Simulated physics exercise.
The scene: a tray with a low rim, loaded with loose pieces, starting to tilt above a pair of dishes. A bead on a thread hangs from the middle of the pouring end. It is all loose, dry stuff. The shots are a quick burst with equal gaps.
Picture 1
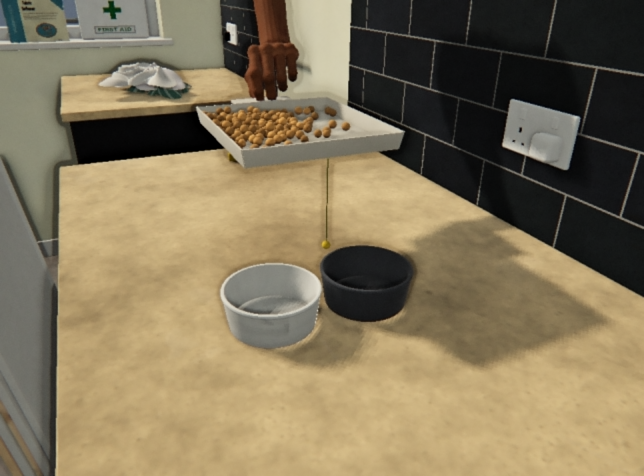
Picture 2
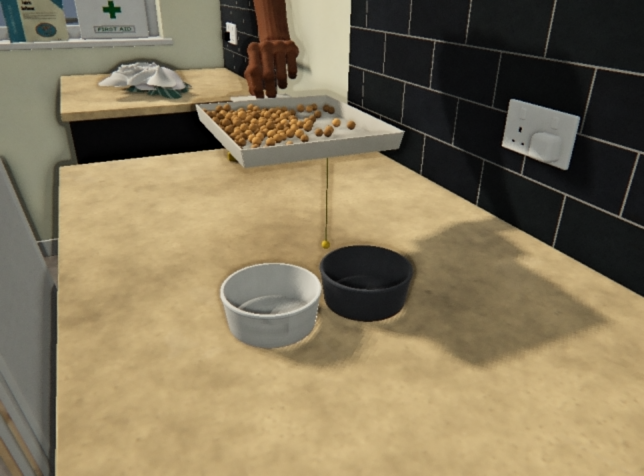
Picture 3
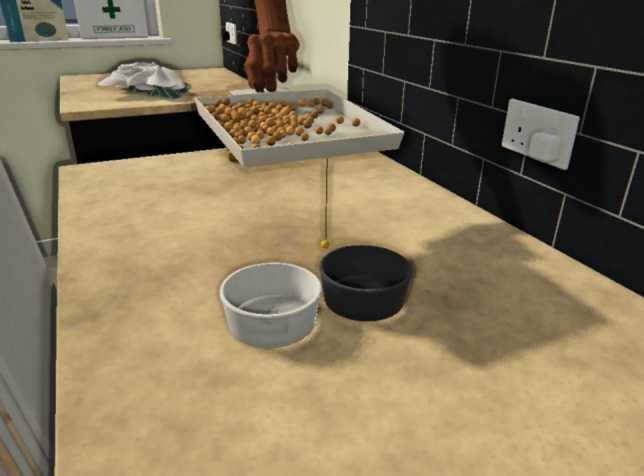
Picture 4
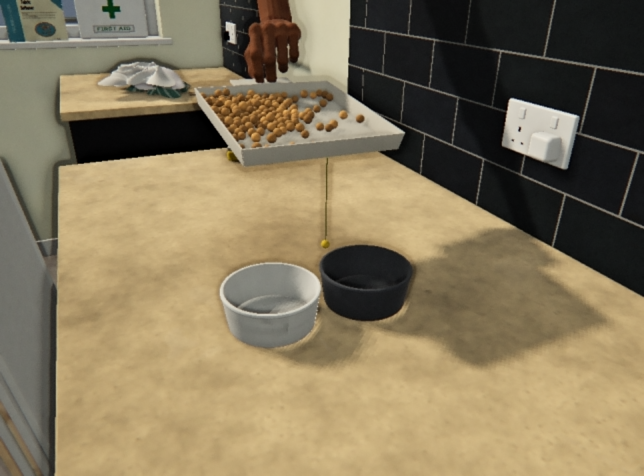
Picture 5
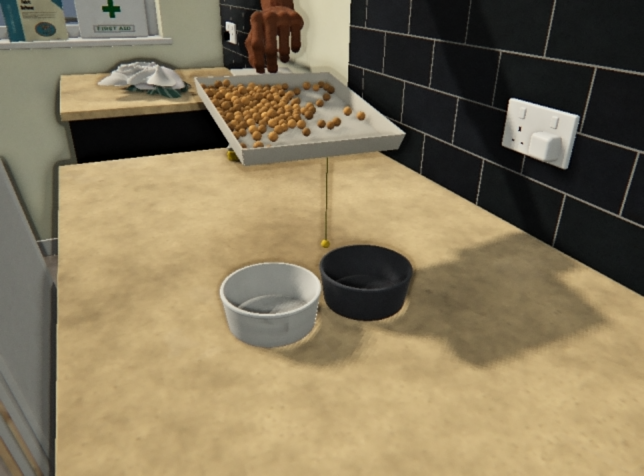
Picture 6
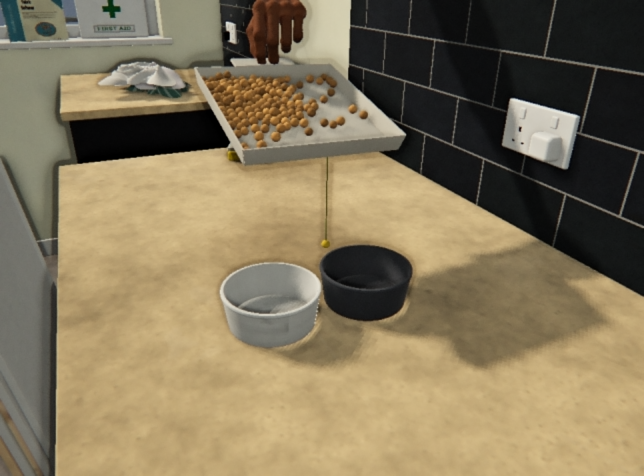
We see a brown hand above a pale, low-rimmed tray of round wooden beads, over a white dish and a black dish. The tray's far side gradually rises, and the beads shift slightly while a small bead hangs below.
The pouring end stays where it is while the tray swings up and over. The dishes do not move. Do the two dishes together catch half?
In the dishes lies over half of it.
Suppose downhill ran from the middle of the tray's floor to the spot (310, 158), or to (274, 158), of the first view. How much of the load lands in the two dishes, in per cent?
Roughly 90 per cent, and 80 per cent.
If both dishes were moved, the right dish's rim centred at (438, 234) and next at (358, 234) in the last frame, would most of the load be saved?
At the first place below a half, at the second below a half.
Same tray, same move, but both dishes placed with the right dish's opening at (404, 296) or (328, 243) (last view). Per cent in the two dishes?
The first gives 20 %, the second 0 %.
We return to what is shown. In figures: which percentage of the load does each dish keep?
The left dish has 20 per cent, the right dish has 50.
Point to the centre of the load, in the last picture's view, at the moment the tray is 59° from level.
Around (317, 126).
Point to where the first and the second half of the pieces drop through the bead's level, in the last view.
Early half (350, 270), late half (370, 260).
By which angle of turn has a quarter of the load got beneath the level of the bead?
At about 95°.
Shortly afterwards, tray tipped steeply; all but a few on the tray; only a few in the left dish; only a few outside both; only a few in the air.
Next, tray tipped right over; near a quarter on the tray; a little in the left dish; near a quarter in the right dish; near a quarter outside both; near a third in the air.
Some moments later, tray tipped past a quarter turn; near a quarter in the left dish; near half in the right dish; near a third outside both.
In the end, tray tipped past a quarter turn; near a quarter in the left dish; near half in the right dish; near a third outside both.
